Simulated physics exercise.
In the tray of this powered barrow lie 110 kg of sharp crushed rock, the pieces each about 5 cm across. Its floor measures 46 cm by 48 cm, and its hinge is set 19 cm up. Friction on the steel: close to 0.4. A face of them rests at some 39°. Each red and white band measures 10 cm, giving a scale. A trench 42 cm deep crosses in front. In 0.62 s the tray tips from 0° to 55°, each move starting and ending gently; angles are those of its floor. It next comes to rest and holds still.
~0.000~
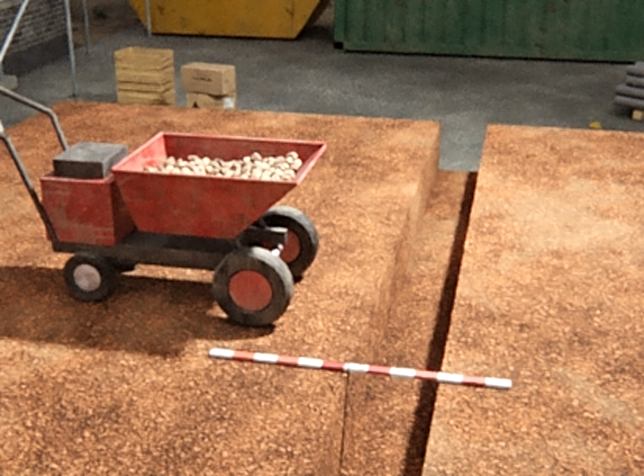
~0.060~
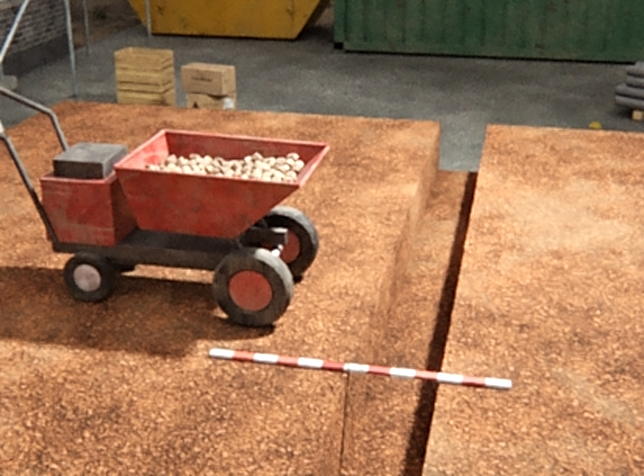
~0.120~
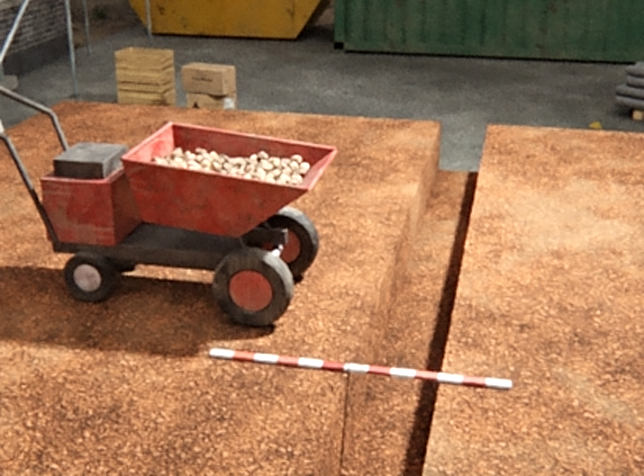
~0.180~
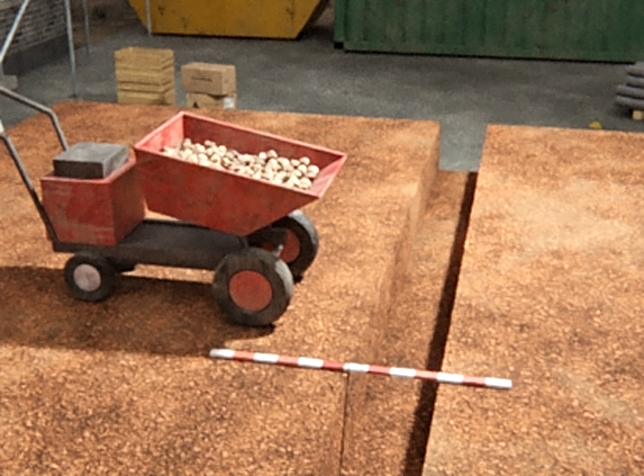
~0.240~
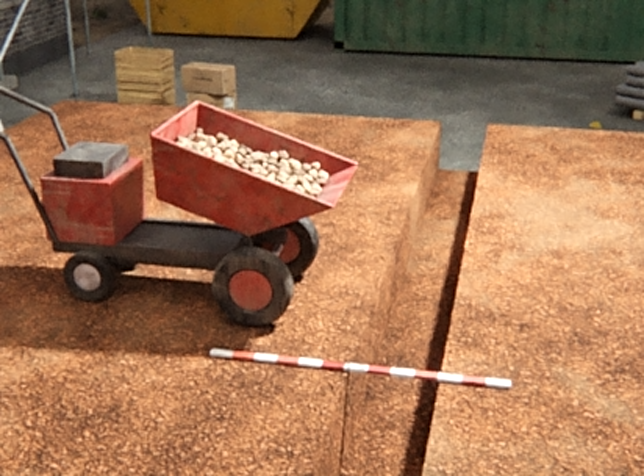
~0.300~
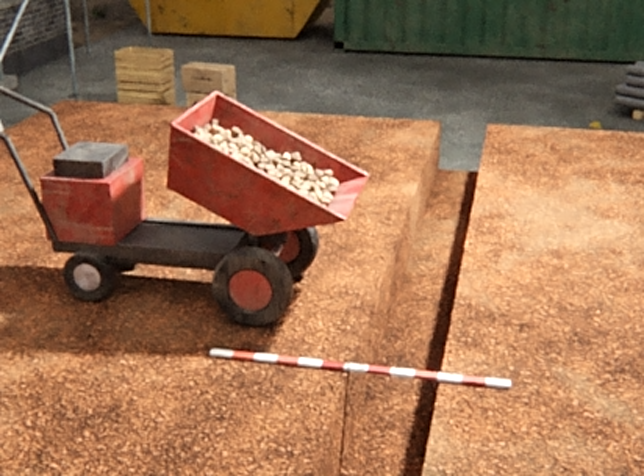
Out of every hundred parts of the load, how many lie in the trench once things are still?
Around 49 out of 100.
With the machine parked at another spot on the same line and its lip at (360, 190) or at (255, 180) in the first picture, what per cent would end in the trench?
Roughly 10 in a hundred from the first, 45 in a hundred from the second.
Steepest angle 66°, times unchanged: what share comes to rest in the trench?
The trench would hold about 85% of it.
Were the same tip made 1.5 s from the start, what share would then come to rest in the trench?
Roughly 30 per cent.
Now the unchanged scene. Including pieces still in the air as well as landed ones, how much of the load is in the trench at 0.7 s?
About 5 per cent by then.
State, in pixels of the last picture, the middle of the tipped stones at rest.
I'd point somewhere around (421, 383).
After 0.5 s the floor is at 46°; 100 % in the tray; the foremost stones are at (350, 230).
After 0.7 s the floor is at 55°; 97 % in the tray, 3 % in the trench; the foremost stones are at (401, 266).
After 1.1 s the floor is at 55°; 63 % in the tray, 35 % in the trench, 2 % past the trench; the foremost stones are at (474, 325).
After 3.0 s the floor is at 55°; 49 % in the tray, 49 % in the trench, 3 % past the trench; the foremost stones are at (498, 331).
